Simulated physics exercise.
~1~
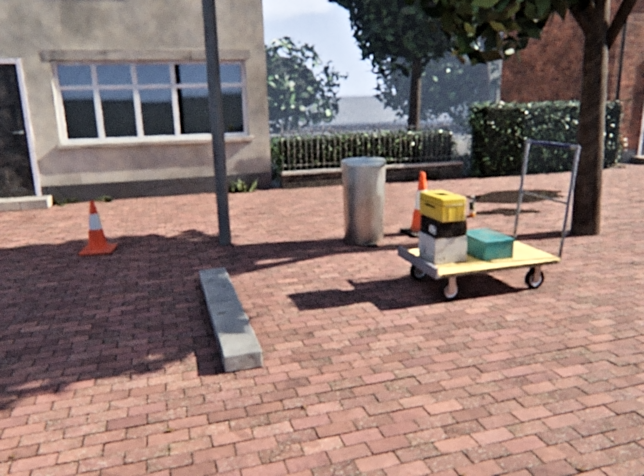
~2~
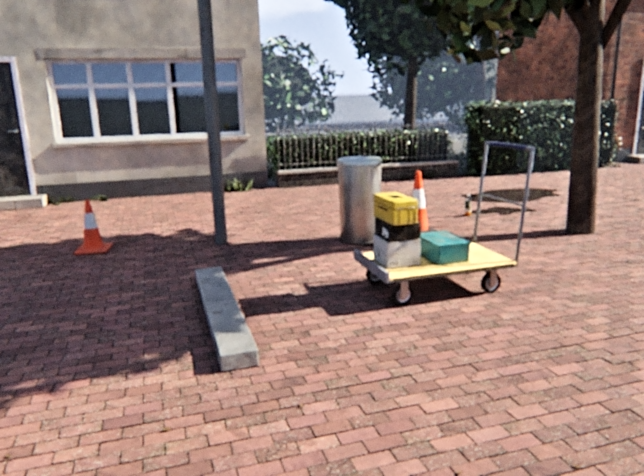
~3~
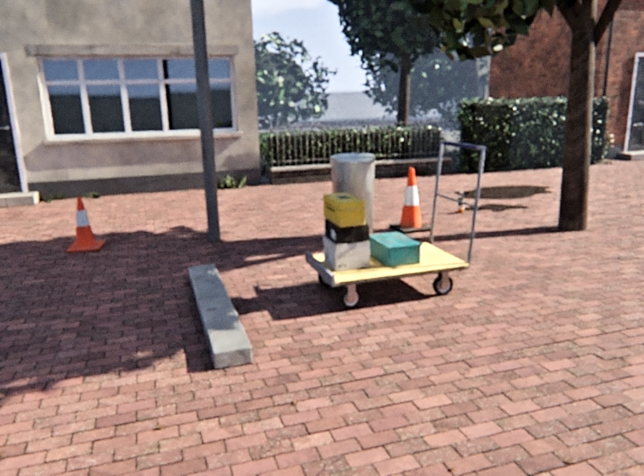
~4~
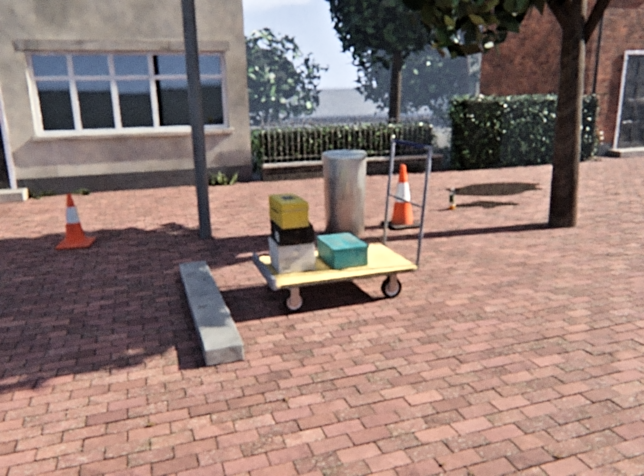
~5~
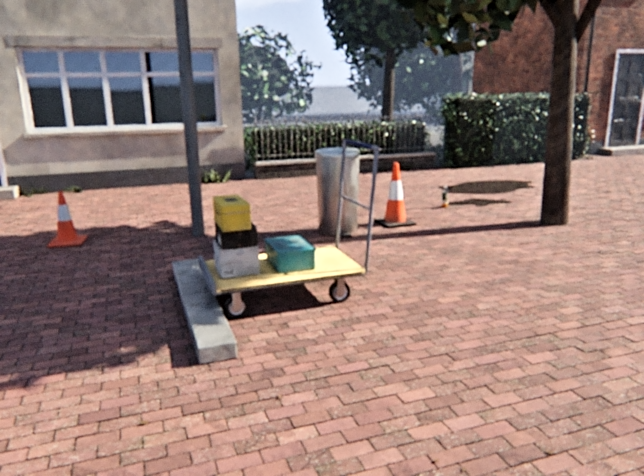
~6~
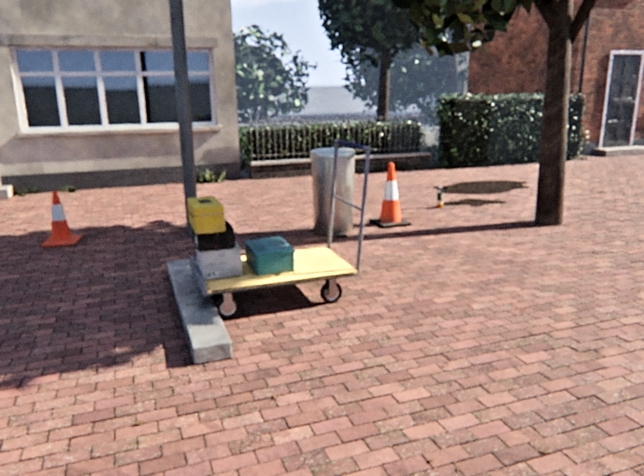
A flatbed trolley carrying a yellow toolbox, a black parcel, a white carton and a teal tote rolled left across the brick paving until it met a low kerb, where it stopped and the load slid slightly forward, all still aboard.
